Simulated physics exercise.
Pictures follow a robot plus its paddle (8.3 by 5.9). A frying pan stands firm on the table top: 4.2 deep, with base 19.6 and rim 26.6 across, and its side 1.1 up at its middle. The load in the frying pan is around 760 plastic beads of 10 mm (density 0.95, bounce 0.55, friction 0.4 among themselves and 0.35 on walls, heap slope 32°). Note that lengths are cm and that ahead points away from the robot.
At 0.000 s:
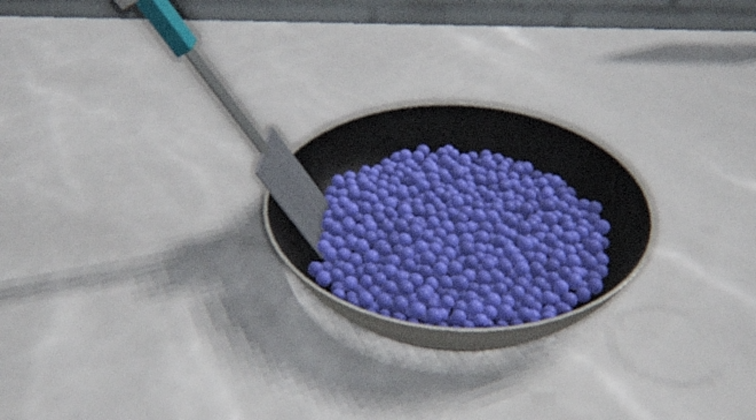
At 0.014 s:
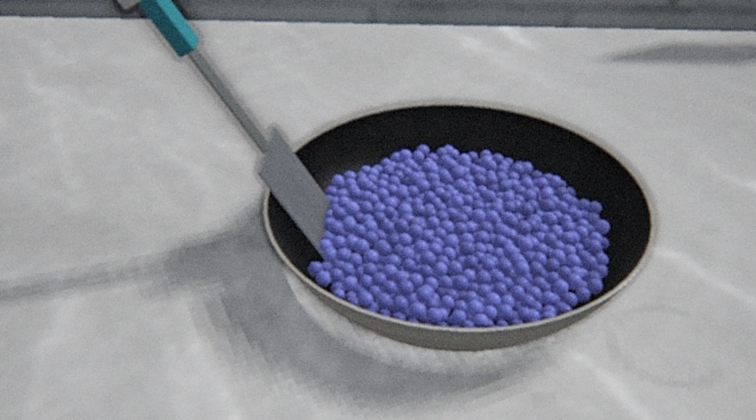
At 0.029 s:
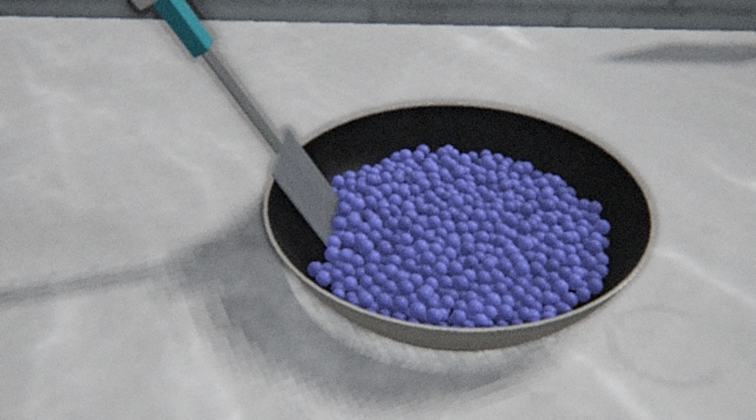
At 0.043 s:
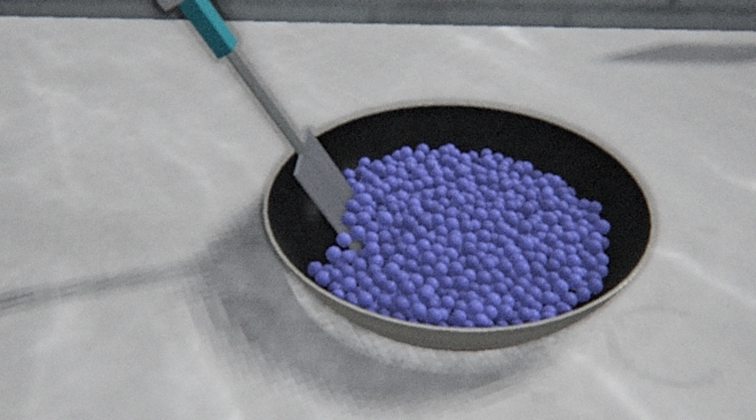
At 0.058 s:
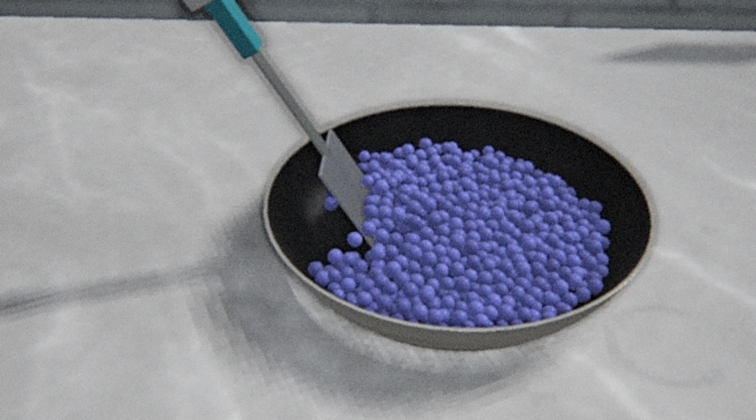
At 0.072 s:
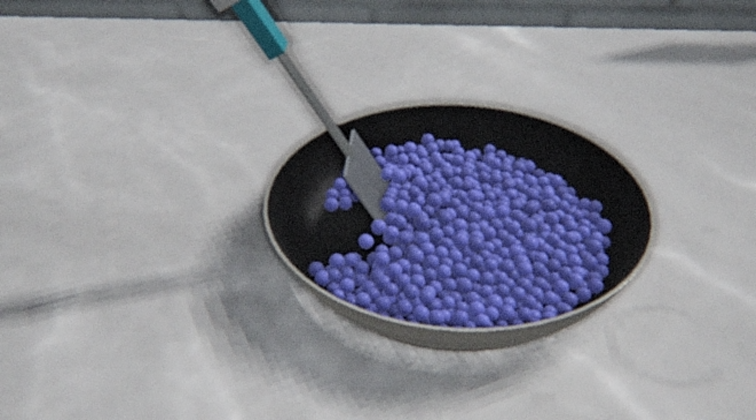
A grey paddle slides rightward through blue-purple beads in a black pan, pushing some aside.
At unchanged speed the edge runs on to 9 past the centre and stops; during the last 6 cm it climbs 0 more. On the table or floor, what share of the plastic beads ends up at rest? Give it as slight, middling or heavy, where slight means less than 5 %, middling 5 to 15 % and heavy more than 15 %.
Middling.
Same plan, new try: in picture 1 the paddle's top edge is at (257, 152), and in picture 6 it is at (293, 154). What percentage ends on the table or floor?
It comes to something like 0 %, give or take.
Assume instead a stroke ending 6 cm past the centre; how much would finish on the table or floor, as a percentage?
Close to 5 per cent would end on the table or floor.
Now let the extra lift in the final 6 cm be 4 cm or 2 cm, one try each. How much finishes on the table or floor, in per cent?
First try around 10 percent, second try around 15 percent.
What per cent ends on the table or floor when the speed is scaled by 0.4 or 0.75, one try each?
0 and 10 %.
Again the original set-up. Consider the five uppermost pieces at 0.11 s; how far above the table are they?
They are near 6 cm up.
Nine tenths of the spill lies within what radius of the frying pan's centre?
Around 40 centimetres from the centre.
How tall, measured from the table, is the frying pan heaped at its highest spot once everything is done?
Close to 5.0 centimetres high.
By 0.11 s, sloping 60°, highest piece 7 above the table; 756 in the frying pan.
By 0.14 s, sloping 60°, highest piece 7 above the table; 756 in the frying pan.
By 0.36 s, sloping 60°, highest piece 8 above the table; 683 in the frying pan, 59 on the table or floor, 14 on the blade or in flight.
By 1.41 s, sloping 60°, highest piece 5 above the table; 683 in the frying pan, 73 on the table or floor.
Final count, 683 in the frying pan, 73 on the table or floor. That is 10 % on the table or floor.
